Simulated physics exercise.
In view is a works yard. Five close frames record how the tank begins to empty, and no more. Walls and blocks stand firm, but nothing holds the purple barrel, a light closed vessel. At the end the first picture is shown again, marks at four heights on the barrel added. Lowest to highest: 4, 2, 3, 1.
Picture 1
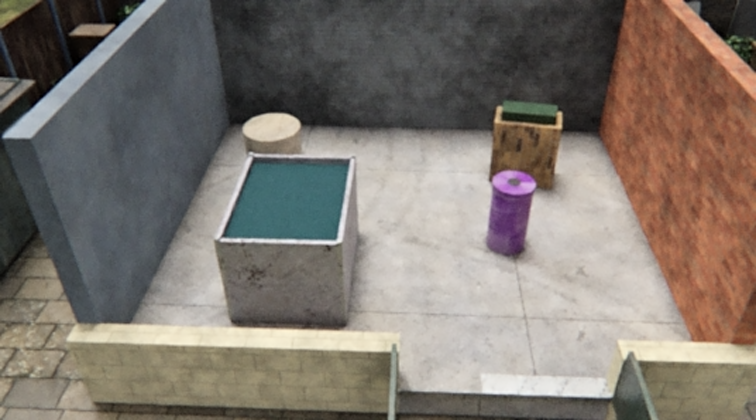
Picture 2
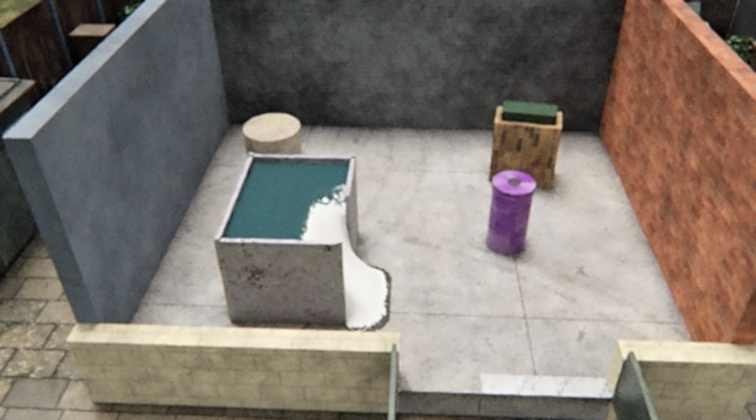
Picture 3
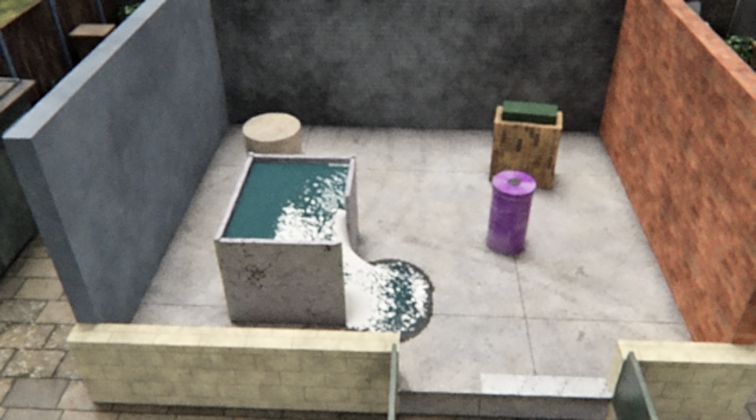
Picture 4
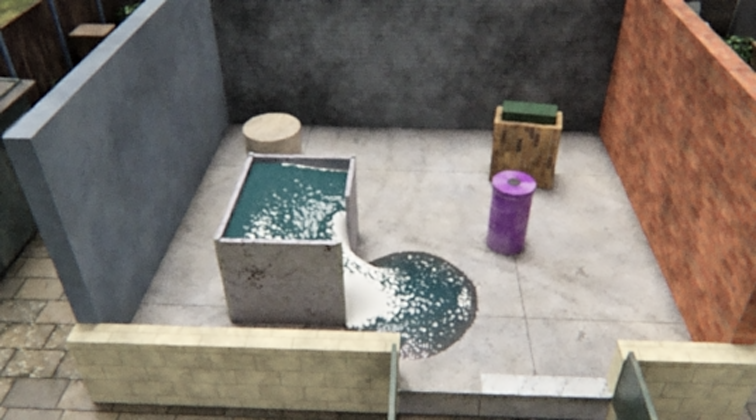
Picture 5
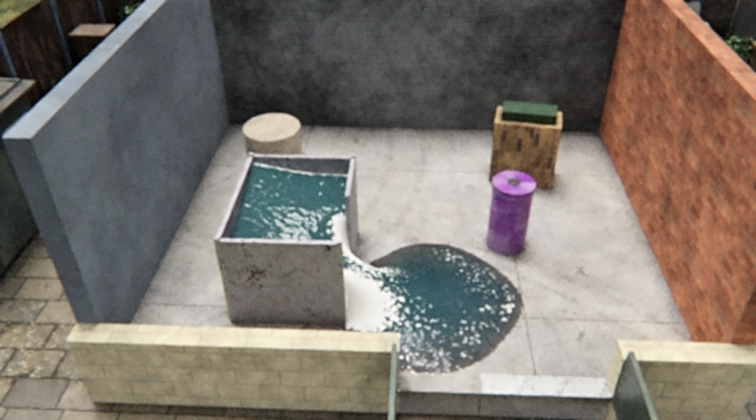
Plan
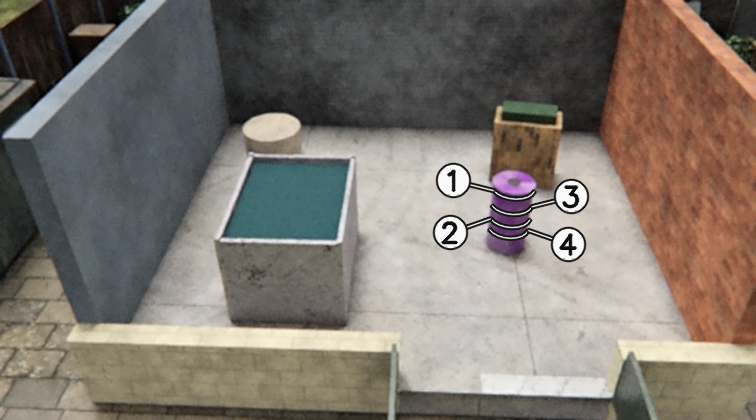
A full tank in a walled yard releases water that spreads rightward across the ground.
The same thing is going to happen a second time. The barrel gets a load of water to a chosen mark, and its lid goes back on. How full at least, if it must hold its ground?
Use mark 4.
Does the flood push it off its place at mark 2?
No, not at all.
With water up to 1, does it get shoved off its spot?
No.
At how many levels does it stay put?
All of the four.
On the marked copy, 1 at (515, 199); 2 at (511, 227); 3 at (513, 214); 4 at (510, 238); from the bottom up 4, 2, 3, 1.
For mark 1, it does not move.
For mark 2, it does not move.
For mark 3, it does not move.
For mark 4, it does not move.
